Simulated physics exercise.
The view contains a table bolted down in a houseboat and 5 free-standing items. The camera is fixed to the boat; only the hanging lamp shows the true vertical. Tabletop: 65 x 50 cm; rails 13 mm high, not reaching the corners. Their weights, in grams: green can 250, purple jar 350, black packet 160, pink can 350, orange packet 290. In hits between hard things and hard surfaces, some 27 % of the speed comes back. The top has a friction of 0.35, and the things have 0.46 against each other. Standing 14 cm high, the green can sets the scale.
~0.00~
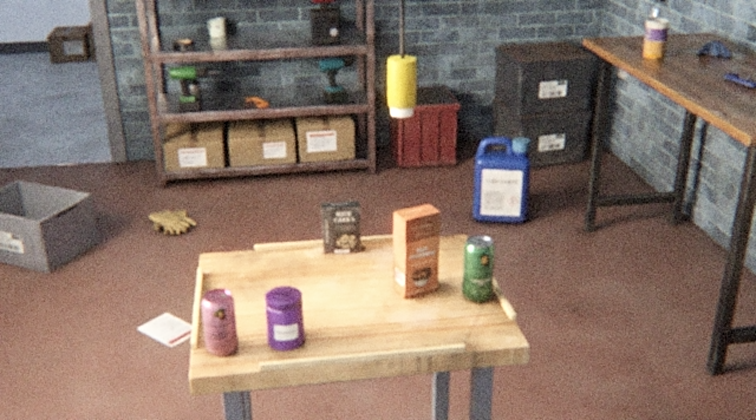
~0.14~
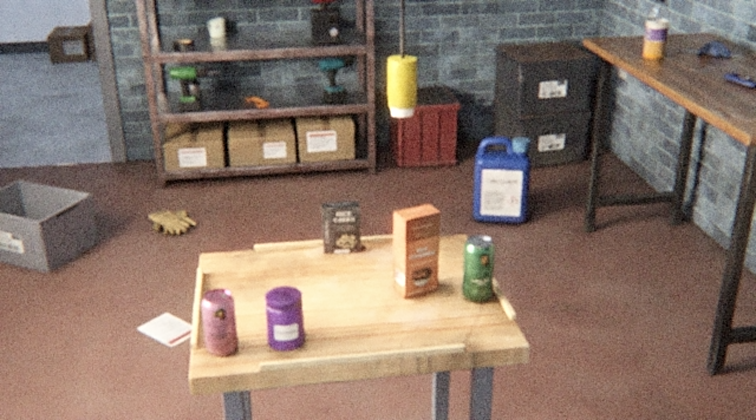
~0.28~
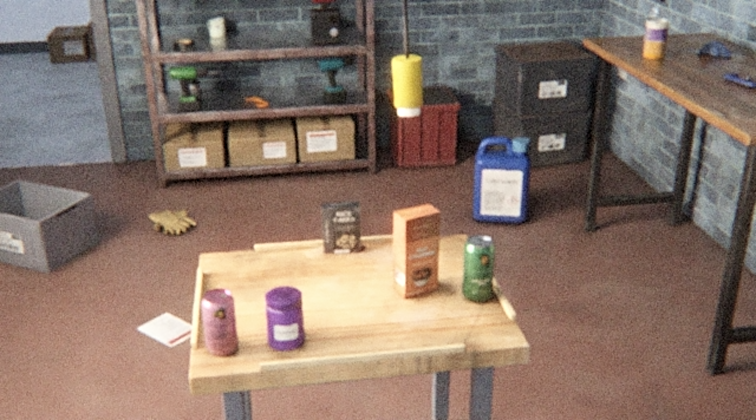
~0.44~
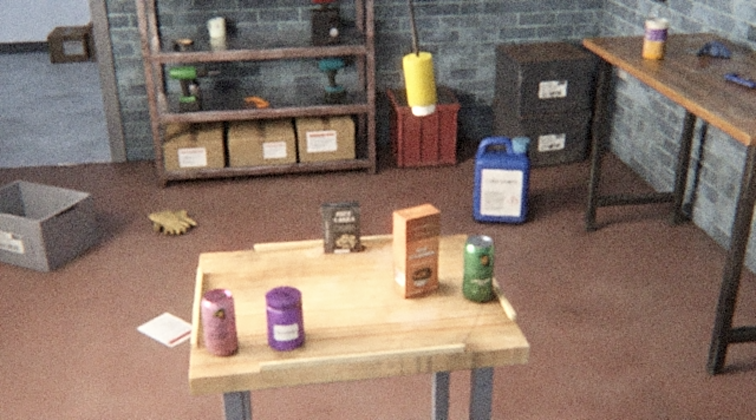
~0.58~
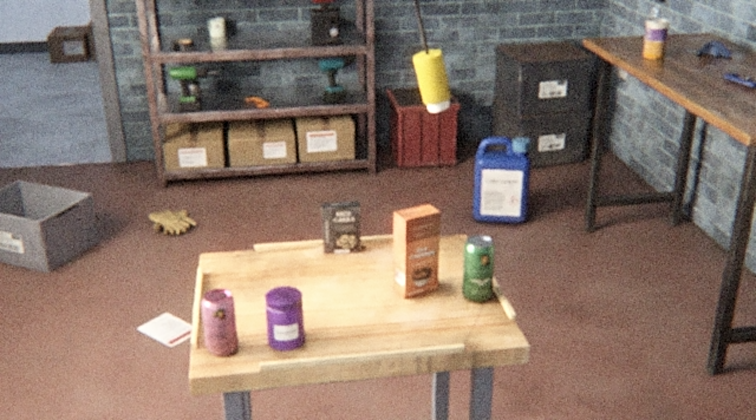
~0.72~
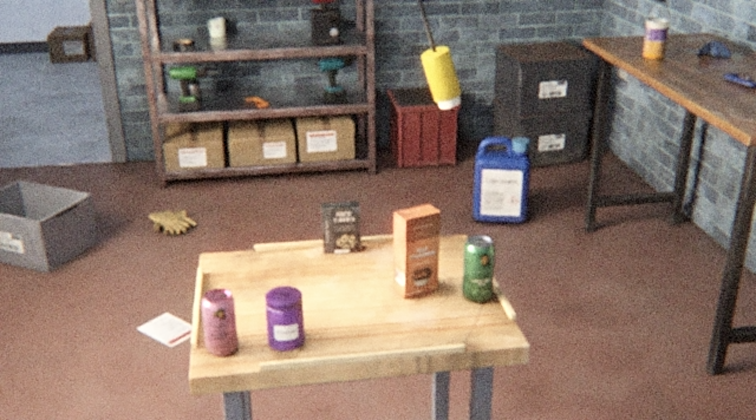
Yellow hanging lamp swinging steadily to the right above a wooden table where cans, a purple jar and packets stay still.
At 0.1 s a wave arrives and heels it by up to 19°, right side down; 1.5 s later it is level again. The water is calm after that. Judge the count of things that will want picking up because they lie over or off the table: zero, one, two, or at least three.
The count is zero.
After 0.92 s, boat heeled 19°, right side down.
After 1.32 s, boat heeled 6°, right side down.
After 1.62 s, boat level.
After 1.92 s, green can resting near (478, 270); purple jar resting near (285, 318).
At rest (2.1 s), all 5 in place, give or take 5 cm. Seen from the same camera at the end, green can near (478, 270), purple jar near (285, 318).
